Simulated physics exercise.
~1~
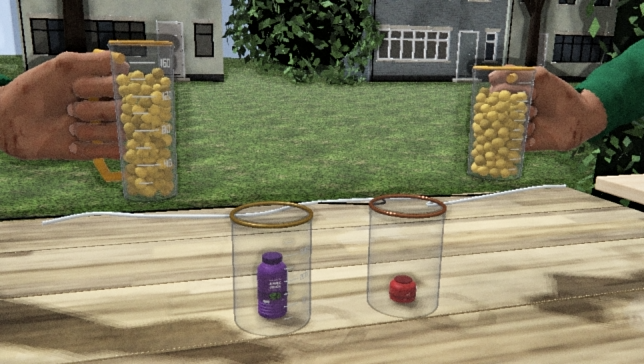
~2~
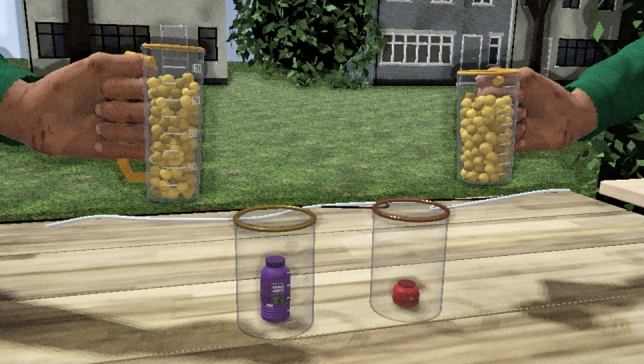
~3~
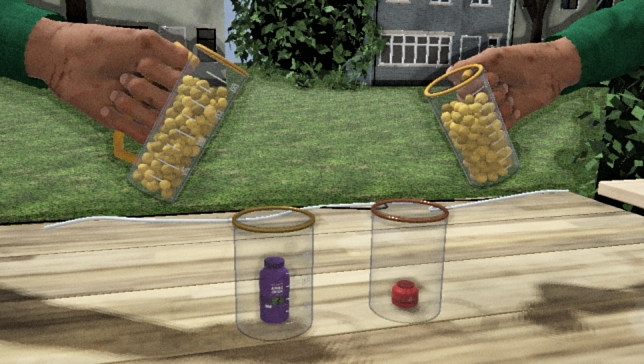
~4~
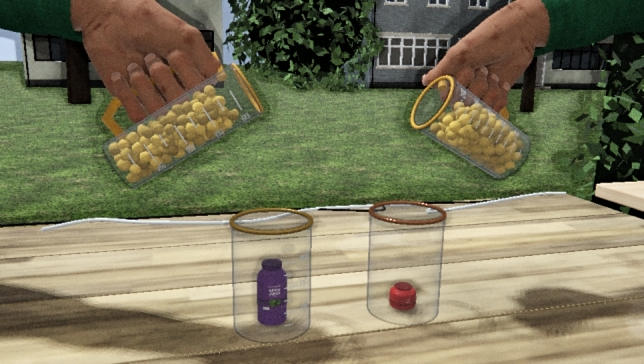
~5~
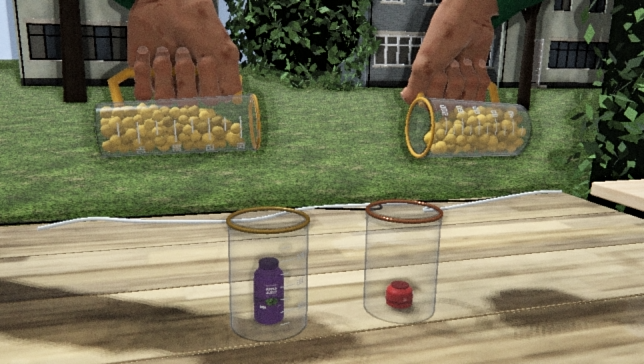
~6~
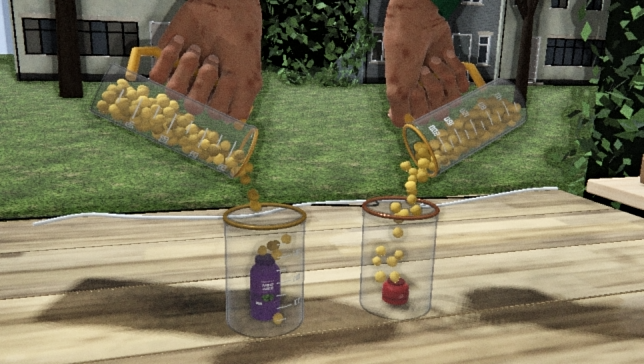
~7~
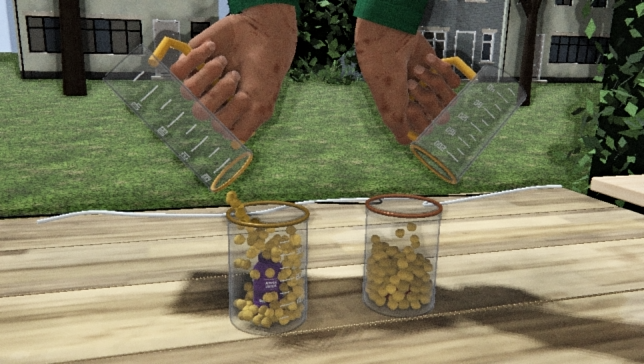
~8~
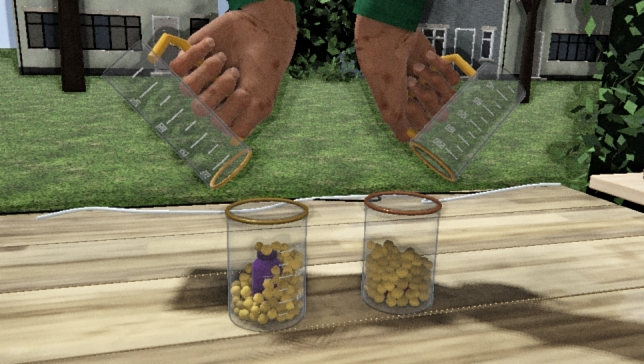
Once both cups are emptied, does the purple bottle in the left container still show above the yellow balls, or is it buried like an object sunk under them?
The purple bottle keeps its top above the yellow balls, while the small red object in the right container disappears under them.
